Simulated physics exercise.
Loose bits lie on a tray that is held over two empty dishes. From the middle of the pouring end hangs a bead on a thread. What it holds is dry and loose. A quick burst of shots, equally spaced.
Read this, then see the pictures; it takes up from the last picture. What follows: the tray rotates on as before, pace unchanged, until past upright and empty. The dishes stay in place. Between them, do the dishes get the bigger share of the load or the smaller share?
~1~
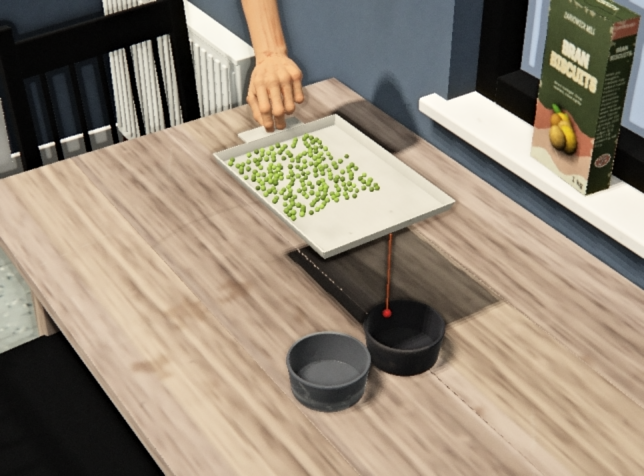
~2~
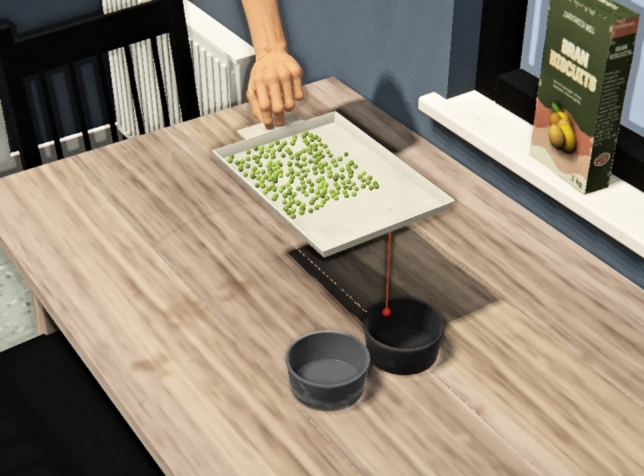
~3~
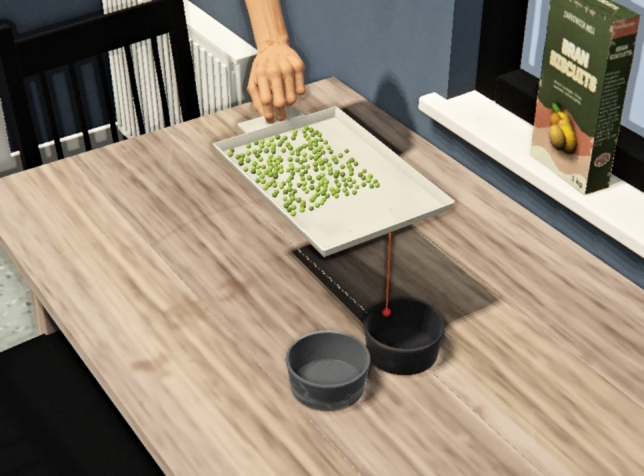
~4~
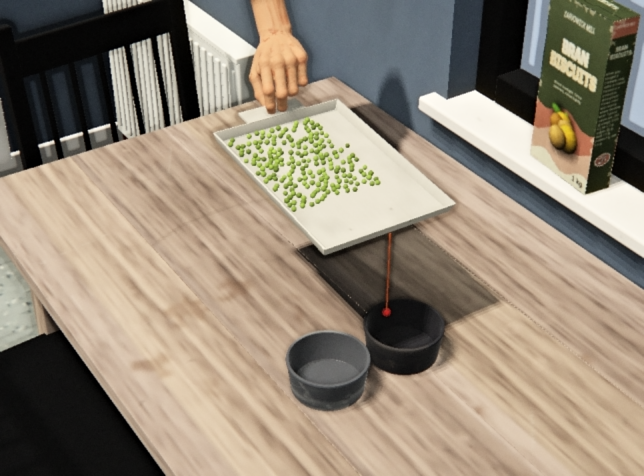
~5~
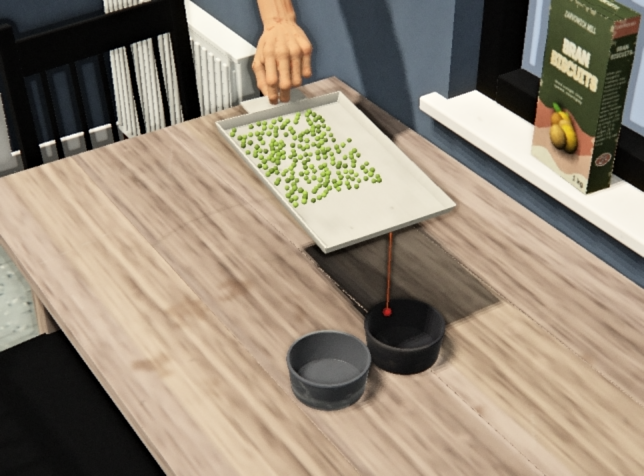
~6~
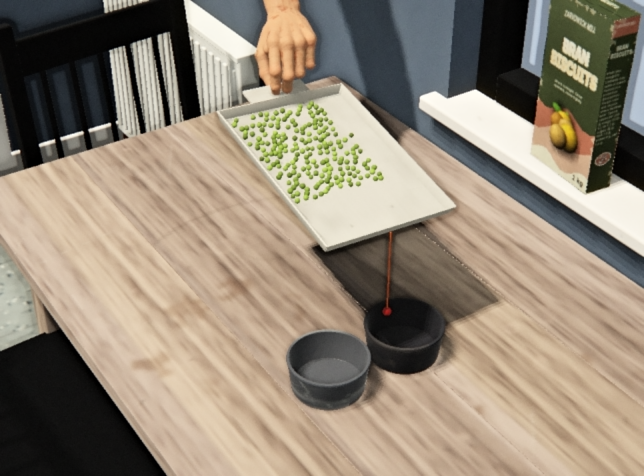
The dishes gather below half.
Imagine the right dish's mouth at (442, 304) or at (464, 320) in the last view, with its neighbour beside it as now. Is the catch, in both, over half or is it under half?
The first time it's higher than half, the second time higher than half.
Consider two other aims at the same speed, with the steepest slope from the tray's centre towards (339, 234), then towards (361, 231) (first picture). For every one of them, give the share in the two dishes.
Shares, approx.: 100 %, then 80 %.
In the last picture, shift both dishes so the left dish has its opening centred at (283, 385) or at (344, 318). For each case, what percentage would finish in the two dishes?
Trial 1 about 0 %, trial 2 about 30 %.
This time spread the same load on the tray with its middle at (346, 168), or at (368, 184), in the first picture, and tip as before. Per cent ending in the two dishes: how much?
You'd get 20 % the first time and 30 % the second.
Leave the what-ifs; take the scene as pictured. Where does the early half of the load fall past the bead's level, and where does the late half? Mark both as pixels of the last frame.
Around (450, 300) and then (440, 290).
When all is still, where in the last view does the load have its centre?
Near (448, 338).
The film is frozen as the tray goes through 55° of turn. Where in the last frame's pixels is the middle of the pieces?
Centre estimate: (427, 219).
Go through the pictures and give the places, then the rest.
Corners of the pouring end (325, 249) and (450, 200), level; middle of the load (303, 174), dried peas; left dish (351, 393); right dish (428, 358); bead on its thread (387, 313), in the first picture.
Corners of the pouring end (324, 247) and (449, 200), level; middle of the load (303, 171), in the second picture.
Corners of the pouring end (325, 247) and (450, 201), tipped barely, lowest at the right corner; middle of the load (303, 167), in the third picture.
Corners of the pouring end (326, 246) and (450, 202), tipped a little, lowest at the right corner; middle of the load (304, 161), in the fourth picture.
Corners of the pouring end (327, 244) and (451, 204), tipped a little, lowest at the right corner; middle of the load (306, 155), in the fifth picture.
Corners of the pouring end (328, 243) and (451, 205), tipped a little, lowest at the right corner; middle of the load (308, 149); left dish (351, 391); right dish (428, 356), in the sixth picture.
Just after the last frame, tray tipped steeply; roughly two thirds on the tray; about a tenth in the right dish; roughly a quarter outside both; about a tenth in the air.
A moment on, tray tipped right over; about a tenth on the tray; roughly a quarter in the right dish; roughly a third outside both; roughly a quarter in the air.
Further on, tray tipped past a quarter turn; roughly a third in the right dish; roughly two thirds outside both.
When it is over, tray tipped past a quarter turn; not one in the left dish; roughly a third in the right dish; roughly two thirds outside both.
